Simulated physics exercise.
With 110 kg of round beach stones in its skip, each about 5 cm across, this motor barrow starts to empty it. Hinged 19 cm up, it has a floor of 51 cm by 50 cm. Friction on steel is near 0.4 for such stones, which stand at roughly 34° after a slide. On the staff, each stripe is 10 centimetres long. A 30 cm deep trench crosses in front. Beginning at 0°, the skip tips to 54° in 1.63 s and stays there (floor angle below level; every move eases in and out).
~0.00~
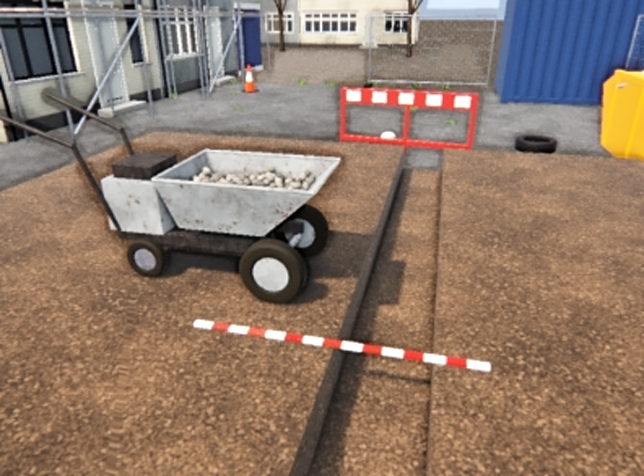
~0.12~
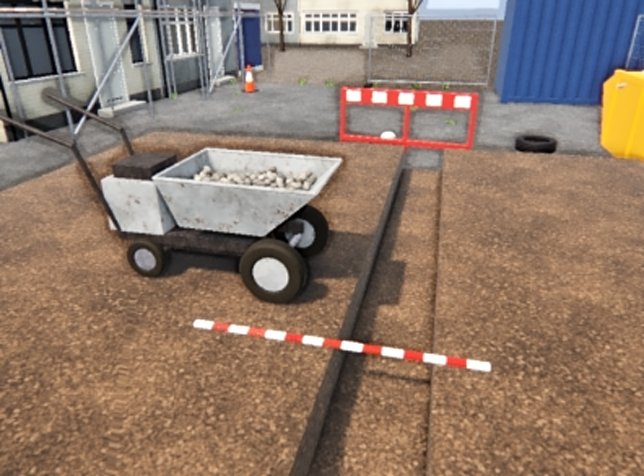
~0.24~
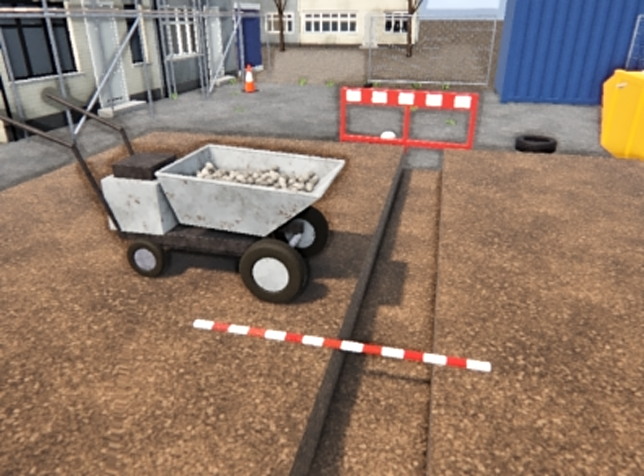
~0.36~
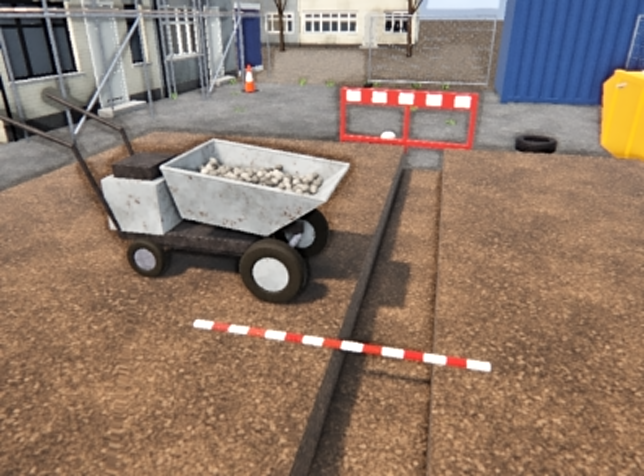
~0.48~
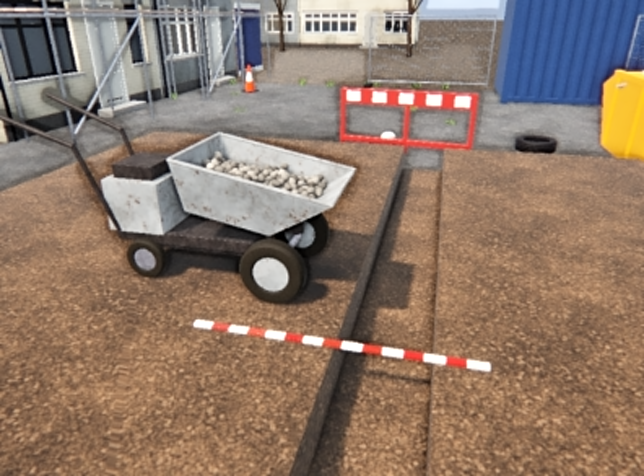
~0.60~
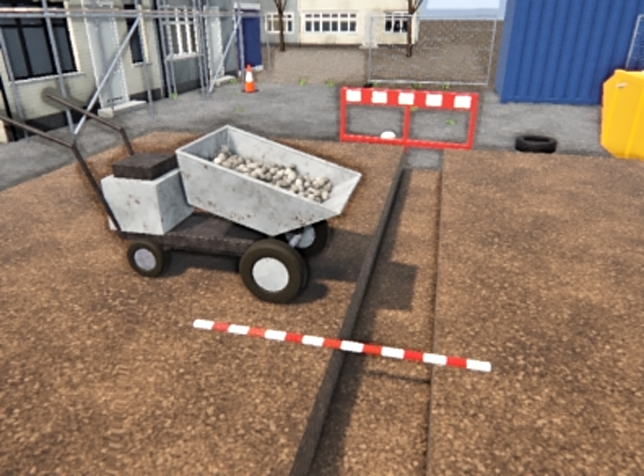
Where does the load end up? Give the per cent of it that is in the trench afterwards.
Some 99 per cent of it.
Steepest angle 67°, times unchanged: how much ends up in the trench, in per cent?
I'd expect around 100 in a hundred.
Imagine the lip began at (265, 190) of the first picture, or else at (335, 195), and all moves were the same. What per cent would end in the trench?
About 95 and 80 per cent.
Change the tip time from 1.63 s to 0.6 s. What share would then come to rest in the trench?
With that change, it comes to around 85 per cent.
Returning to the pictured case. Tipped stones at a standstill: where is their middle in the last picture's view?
Look at roughly (404, 324).
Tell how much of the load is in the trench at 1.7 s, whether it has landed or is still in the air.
By that moment, roughly 20 per cent of the load.
After 1.2 s the floor is at 45°; 100 % in the skip; the foremost stones are at (353, 233).
After 1.7 s the floor is at 54°; 78 % in the skip, 22 % in the trench; the foremost stones are at (429, 322).
After 2.1 s the floor is at 54°; 47 % in the skip, 52 % in the trench, 1 % past the trench; the foremost stones are at (463, 307).
After 4.0 s the floor is at 54°; 0 % in the skip, 99 % in the trench, 1 % past the trench; the foremost stones are at (494, 315).
